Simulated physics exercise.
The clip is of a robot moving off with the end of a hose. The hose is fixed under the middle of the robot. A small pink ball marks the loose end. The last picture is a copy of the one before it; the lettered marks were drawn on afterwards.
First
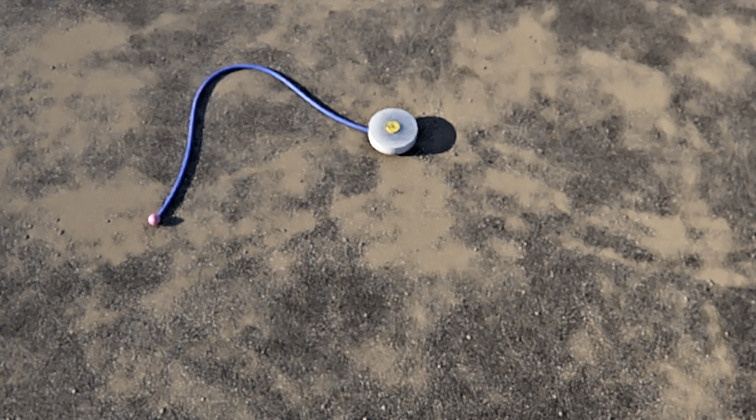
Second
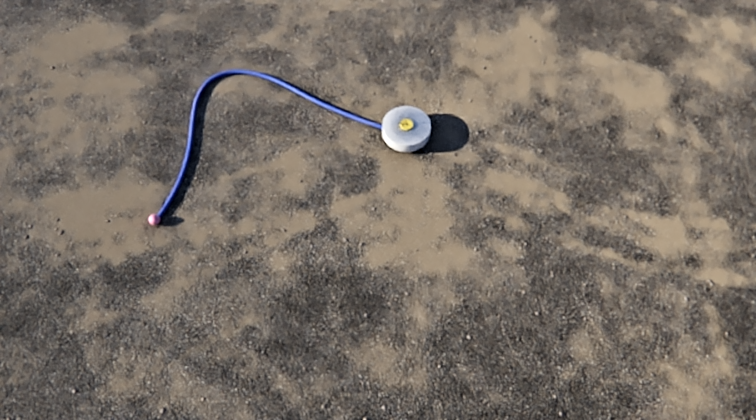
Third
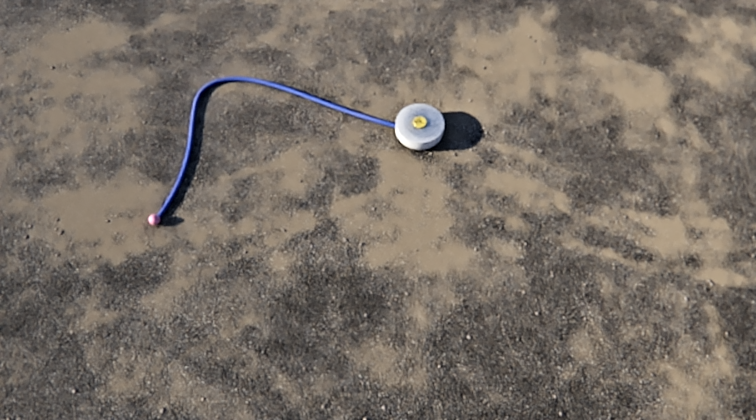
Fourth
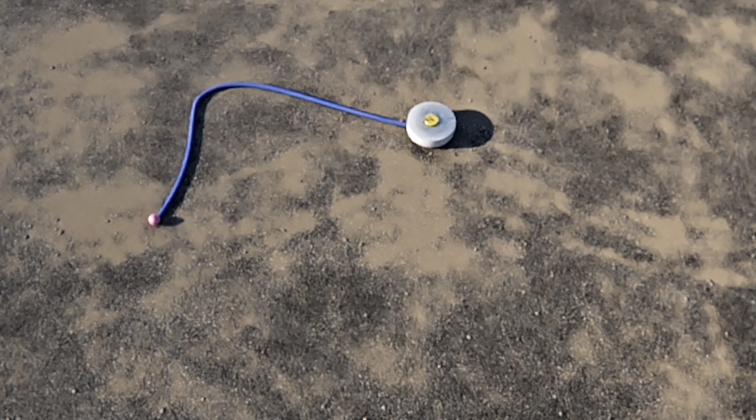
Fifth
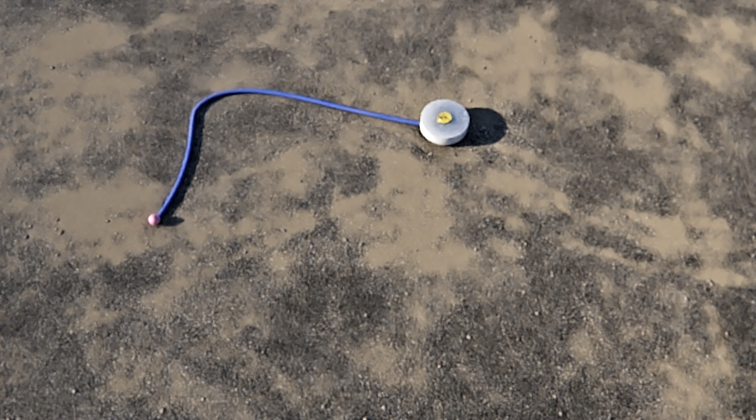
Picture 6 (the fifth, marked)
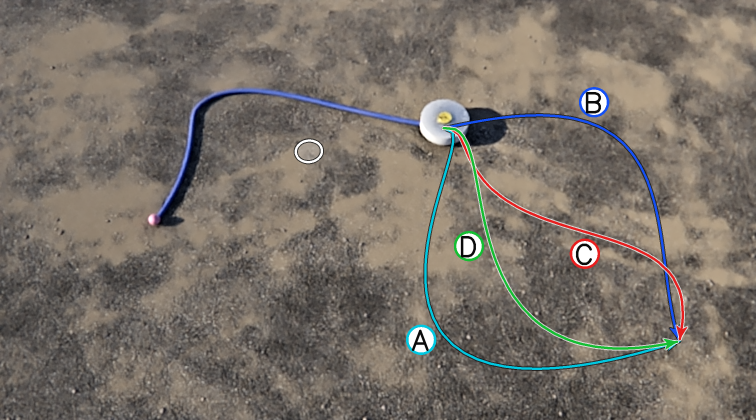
A round white robot moves right, pulling one end of a curved blue hose straighter.
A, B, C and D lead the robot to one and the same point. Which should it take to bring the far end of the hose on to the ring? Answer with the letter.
Route B brings it to the ring.
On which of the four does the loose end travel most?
That is B.
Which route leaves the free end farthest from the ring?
A.
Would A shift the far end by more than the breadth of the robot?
On that route, yes.
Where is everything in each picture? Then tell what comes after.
In the first picture, free end (154, 220); robot (393, 132).
In the second picture, robot (406, 130); free end (154, 220).
In the third picture, robot (420, 127); free end (154, 220).
In the fourth picture, robot (431, 125); free end (154, 220).
In the fifth picture, robot (444, 123); free end (154, 220).
On the marked copy, A from (444, 128) via (439, 329) to (679, 341); B from (444, 128) via (631, 152) to (679, 339); C from (444, 128) via (566, 226) to (680, 339); D from (444, 128) via (502, 274) to (677, 342); the ring at (309, 151).
With B. Early on, robot (588, 117), middle of the hose (386, 131), free end (193, 179).
Further on, robot (663, 225), middle of the hose (463, 149), free end (265, 156).
At the end, robot (683, 338), middle of the hose (502, 196), free end (309, 150); the free end is on the ring.
As for the rest, A leaves the free end at (248, 217); C leaves the free end at (279, 180); D leaves the free end at (257, 196).
